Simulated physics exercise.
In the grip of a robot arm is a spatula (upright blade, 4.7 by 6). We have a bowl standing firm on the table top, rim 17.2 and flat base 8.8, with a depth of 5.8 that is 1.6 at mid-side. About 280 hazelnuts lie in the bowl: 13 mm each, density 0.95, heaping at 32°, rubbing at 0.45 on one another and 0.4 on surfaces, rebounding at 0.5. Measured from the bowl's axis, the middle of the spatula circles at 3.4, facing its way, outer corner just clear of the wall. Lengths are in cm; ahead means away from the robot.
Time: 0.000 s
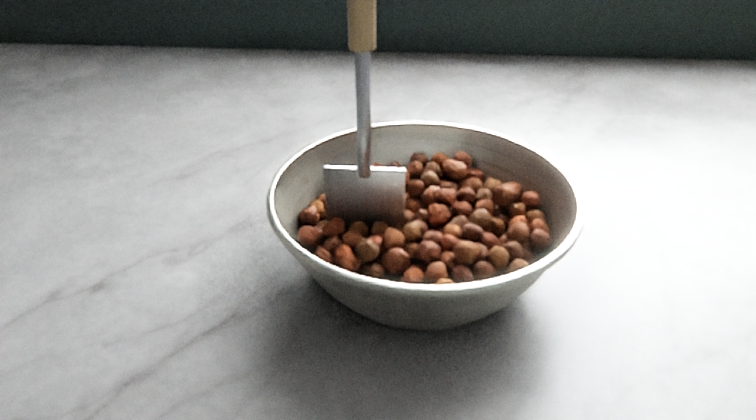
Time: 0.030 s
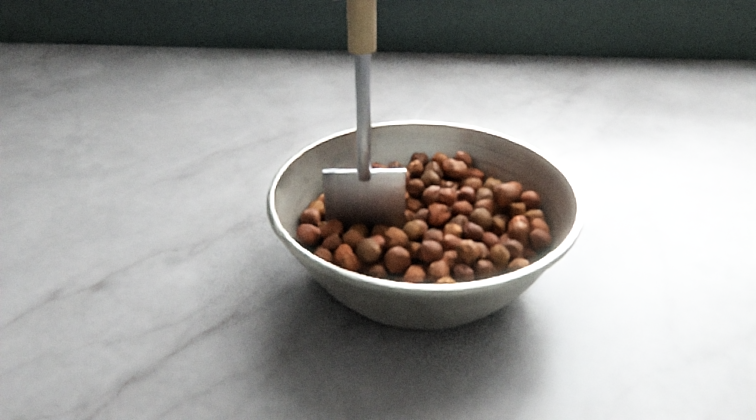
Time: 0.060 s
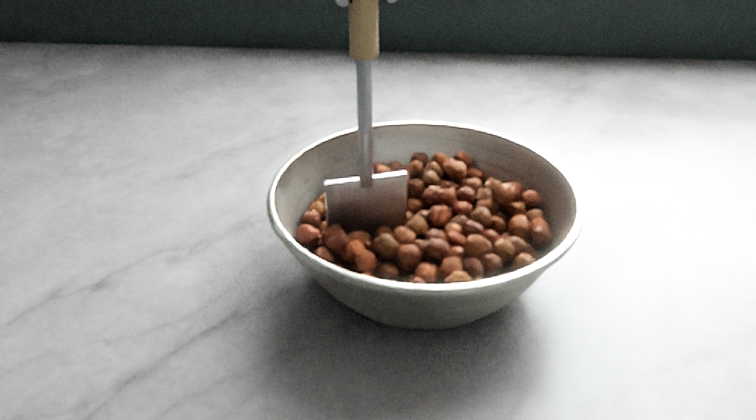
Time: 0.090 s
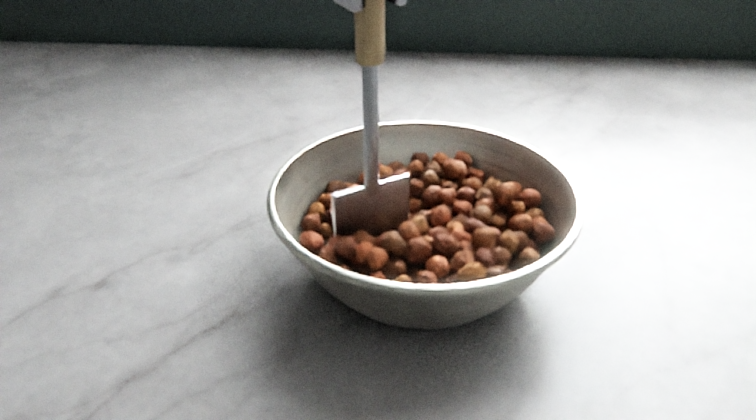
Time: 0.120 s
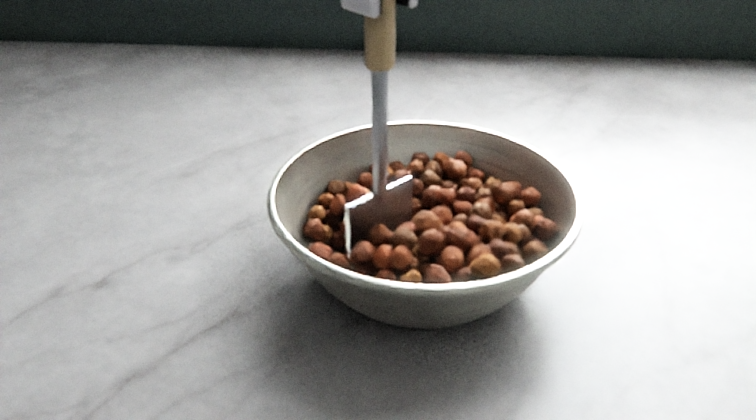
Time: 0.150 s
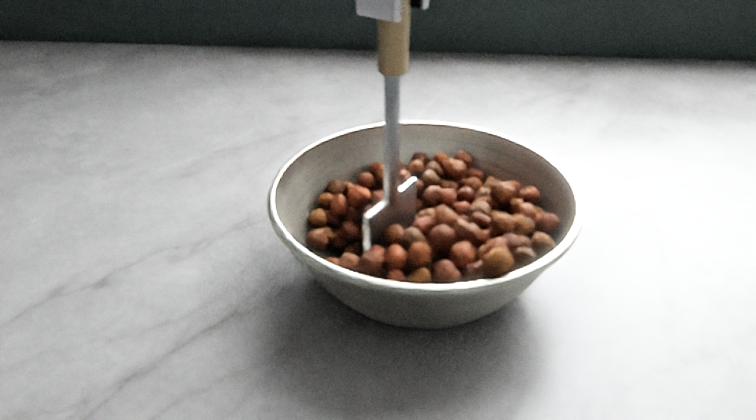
A robot arm sweeping a flat metal spatula slowly through hazelnuts in a pale bowl, its blade turning as it pushes rightward.
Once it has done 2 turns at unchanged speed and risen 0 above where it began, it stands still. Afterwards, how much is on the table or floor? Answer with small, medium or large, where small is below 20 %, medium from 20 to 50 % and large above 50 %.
It is medium.
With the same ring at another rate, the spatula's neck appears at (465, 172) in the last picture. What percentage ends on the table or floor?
Close to 65 in a hundred.
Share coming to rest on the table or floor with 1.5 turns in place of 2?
I'd reckon near 25 per cent.
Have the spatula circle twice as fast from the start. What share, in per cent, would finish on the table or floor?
Then roughly 60 %.
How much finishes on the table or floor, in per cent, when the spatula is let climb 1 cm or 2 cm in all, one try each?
Around 25 percent, then 20 percent.
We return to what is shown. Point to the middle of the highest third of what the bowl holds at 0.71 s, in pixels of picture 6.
Upper-third centre: Approx. (339, 189) px.
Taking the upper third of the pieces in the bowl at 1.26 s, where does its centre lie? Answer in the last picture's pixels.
Estimated centre: (446, 152).
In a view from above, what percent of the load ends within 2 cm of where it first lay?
Around 5 in a hundred, roughly.
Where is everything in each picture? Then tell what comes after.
The first picture shows spatula neck at (364, 144), 0° round; upper third of the load around (437, 221), from x 310 to 540, top at y 160; 284 in the bowl.
The second picture shows spatula neck at (364, 147), 5° round; upper third of the load around (438, 226), from x 310 to 540, top at y 160.
The third picture shows spatula neck at (366, 154), 19° round; upper third of the load around (437, 230), from x 310 to 540, top at y 160.
The fourth picture shows spatula neck at (371, 160), 33° round; upper third of the load around (441, 235), from x 310 to 545, top at y 160.
The fifth picture shows spatula neck at (380, 167), 47° round; upper third of the load around (448, 234), from x 315 to 545, top at y 160.
The sixth picture shows spatula neck at (392, 172), 61° round; upper third of the load around (452, 233), from x 315 to 550, top at y 160; 284 in the bowl.
By 0.71 s, 321° round, highest piece 8 above the table; 244 in the bowl, 36 on the table or floor, 4 in flight or on the tool.
By 1.26 s, 221° round, highest piece 8 above the table; 210 in the bowl, 66 on the table or floor, 8 in flight or on the tool.
By 1.74 s, 0° round, highest piece 6 above the table; 193 in the bowl, 91 on the table or floor.
By 2.44 s, 0° round, highest piece 6 above the table; 193 in the bowl, 91 on the table or floor.
Final count, 193 in the bowl, 91 on the table or floor. That is 32 % on the table or floor.
